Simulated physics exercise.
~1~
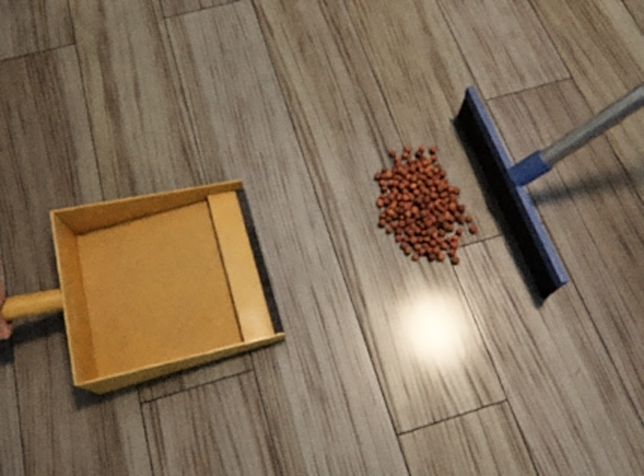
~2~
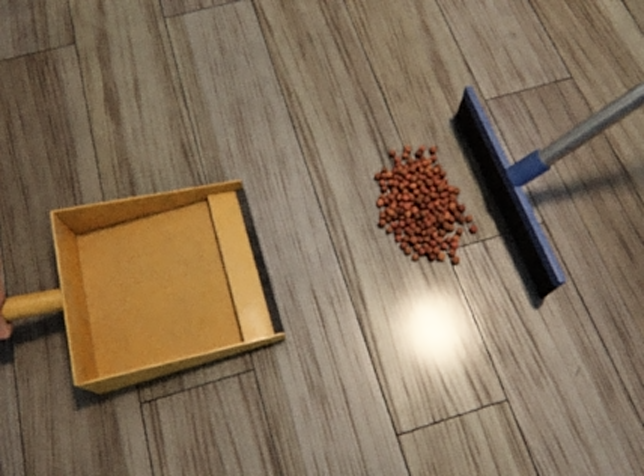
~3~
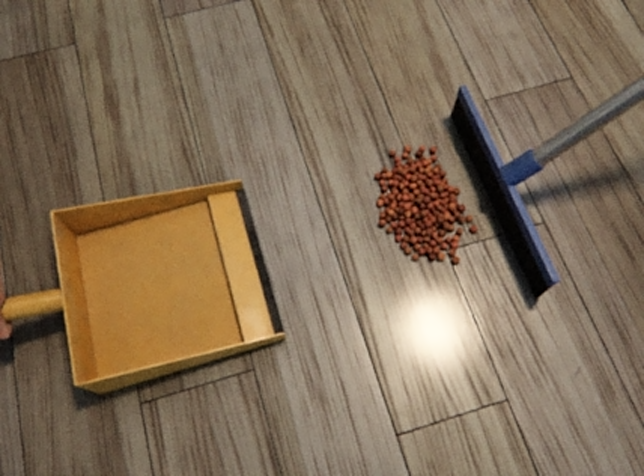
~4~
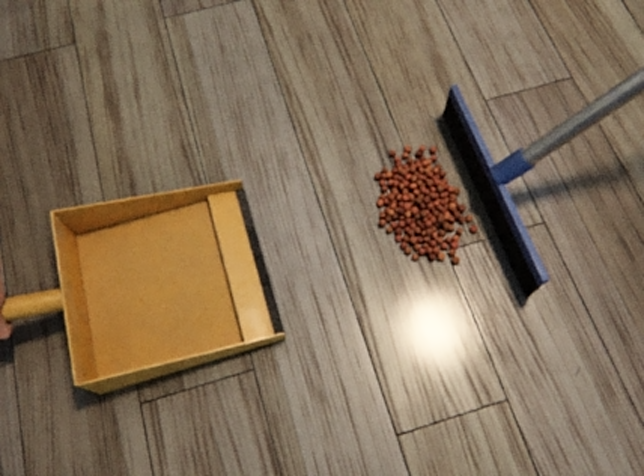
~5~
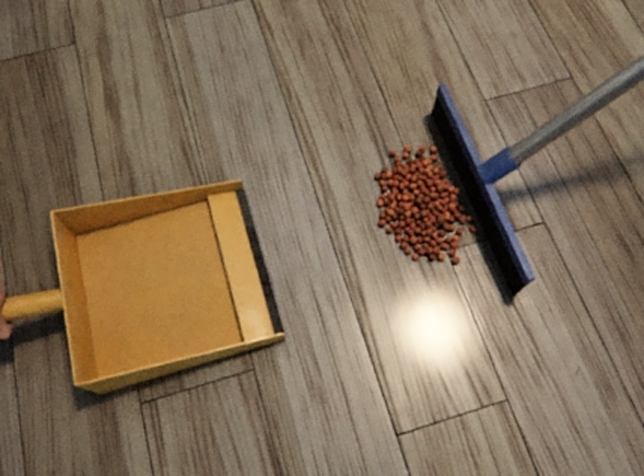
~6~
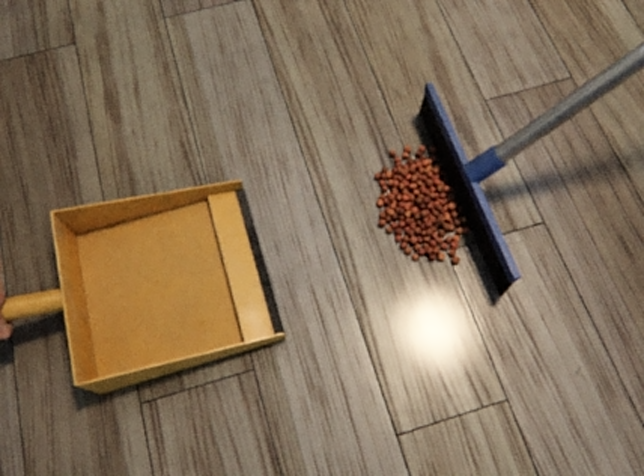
Blue squeegee-like blade on a pole sliding left across wood-look flooring to a pile of reddish-brown pellets, a yellow dustpan staying still.
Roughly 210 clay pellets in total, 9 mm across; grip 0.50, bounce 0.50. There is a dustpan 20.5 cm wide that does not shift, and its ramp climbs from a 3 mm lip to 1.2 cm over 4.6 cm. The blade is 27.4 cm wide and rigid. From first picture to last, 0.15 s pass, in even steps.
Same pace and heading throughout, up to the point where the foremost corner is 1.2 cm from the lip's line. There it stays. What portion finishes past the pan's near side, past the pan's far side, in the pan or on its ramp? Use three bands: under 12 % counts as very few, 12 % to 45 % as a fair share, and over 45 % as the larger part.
Near side: Very few; far side: A fair share; pan: A fair share.
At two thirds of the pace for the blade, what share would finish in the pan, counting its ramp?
Then about 35 per cent.
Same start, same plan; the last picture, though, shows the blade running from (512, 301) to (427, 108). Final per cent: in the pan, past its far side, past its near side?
Final per cent - pan 70, far 10, near 5.
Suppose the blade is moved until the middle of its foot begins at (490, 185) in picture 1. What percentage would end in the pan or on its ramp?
About 35 per cent.
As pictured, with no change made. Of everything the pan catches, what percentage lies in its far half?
Roughly 90 per cent.
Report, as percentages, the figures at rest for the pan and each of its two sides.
Near side 0 %, far side 35 %, pan 40 %.
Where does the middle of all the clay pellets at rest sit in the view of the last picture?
When it all comes to rest, the middle is near (236, 216).
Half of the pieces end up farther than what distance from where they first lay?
Median: Approx. 24 cm.
Then, 0.25 s after the last picture, middle of the blade 14 cm from the lip; 0 % over the lip, far side 10 %, near side 0 %.
Then, 0.42 s after the last picture, middle of the blade 6 cm from the lip; 0 % over the lip, far side 30 %, near side 0 %.
Then, 0.72 s after the last picture, middle of the blade 1 cm from the lip; 40 % over the lip, far side 35 %, near side 0 %.
In the end, near side 0 %, far side 35 %, pan 40 %, in front of the lip or behind the blade 25 %.
